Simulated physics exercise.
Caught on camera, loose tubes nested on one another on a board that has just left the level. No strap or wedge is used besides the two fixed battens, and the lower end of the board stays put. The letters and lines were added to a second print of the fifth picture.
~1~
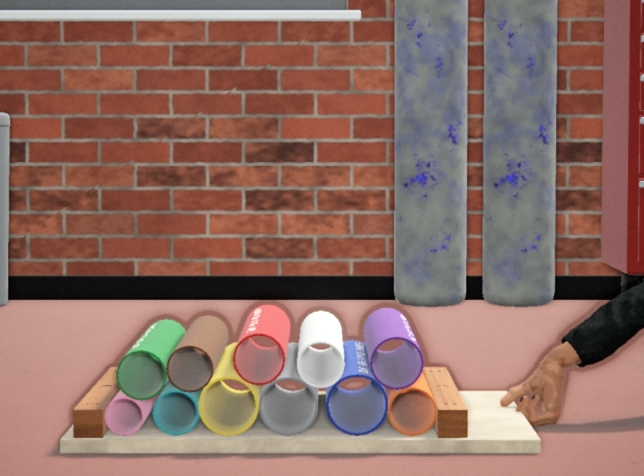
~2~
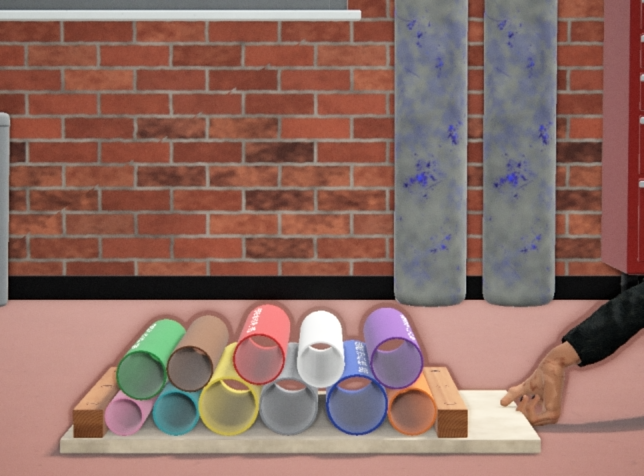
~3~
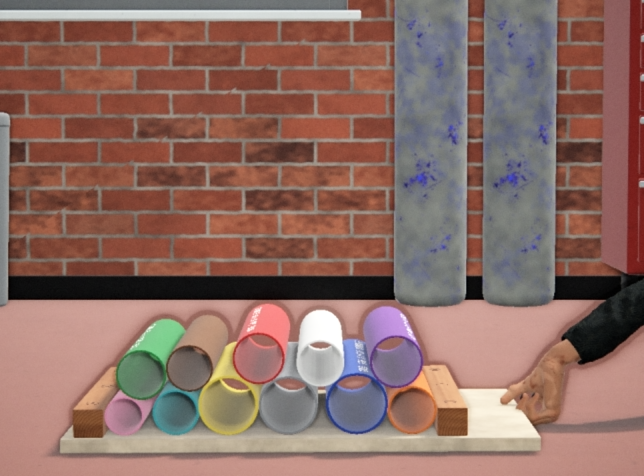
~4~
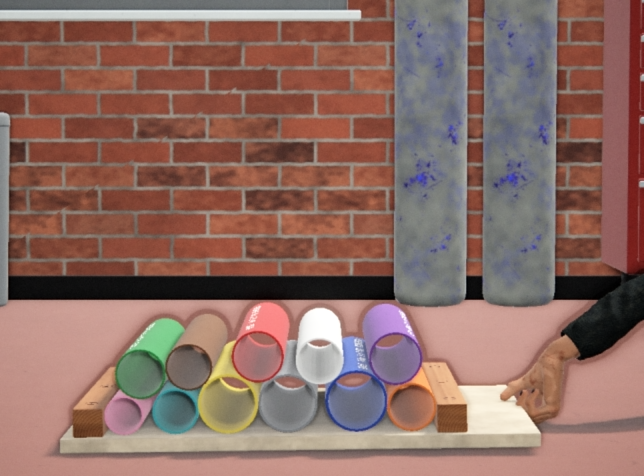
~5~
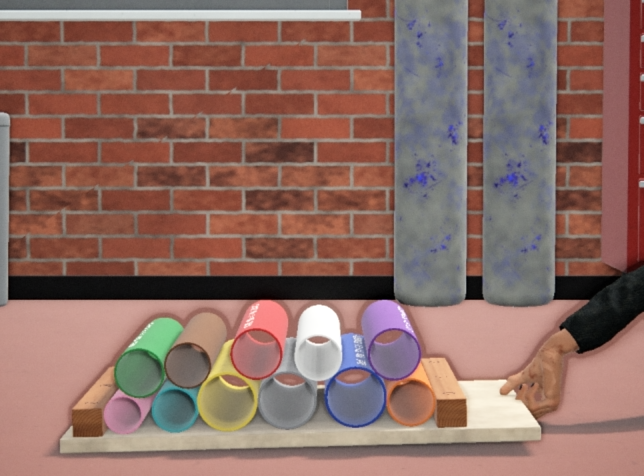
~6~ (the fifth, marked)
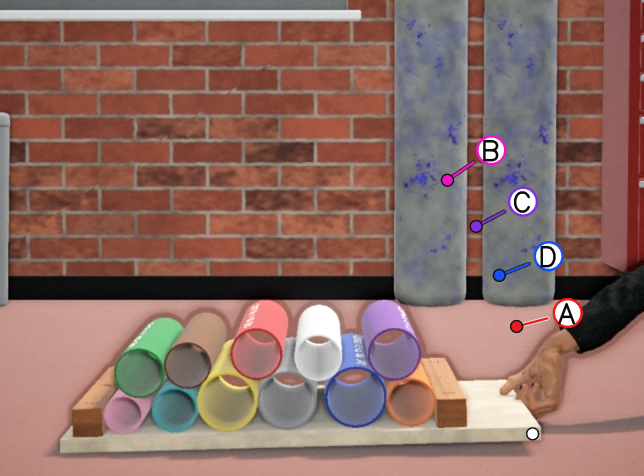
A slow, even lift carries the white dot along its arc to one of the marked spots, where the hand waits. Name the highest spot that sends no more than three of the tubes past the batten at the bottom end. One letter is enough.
The highest mark that will do is C.
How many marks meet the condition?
Three of the four.
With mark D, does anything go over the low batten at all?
At D: Yes.
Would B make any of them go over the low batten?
Yes.
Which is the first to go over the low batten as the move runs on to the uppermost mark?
The green one.
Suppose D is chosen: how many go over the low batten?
The count is two.
On the copy, A at (517, 327); B at (448, 180); C at (476, 227); D at (499, 276); the white dot at (532, 434).
On C. First, board at 16°.
Then, board at 28°.
Finally, board at 28°, two over the low batten (brown, green).
By contrast, A one over the low batten (green); B four over the low batten (brown, red, white, green); D two over the low batten (brown, green).
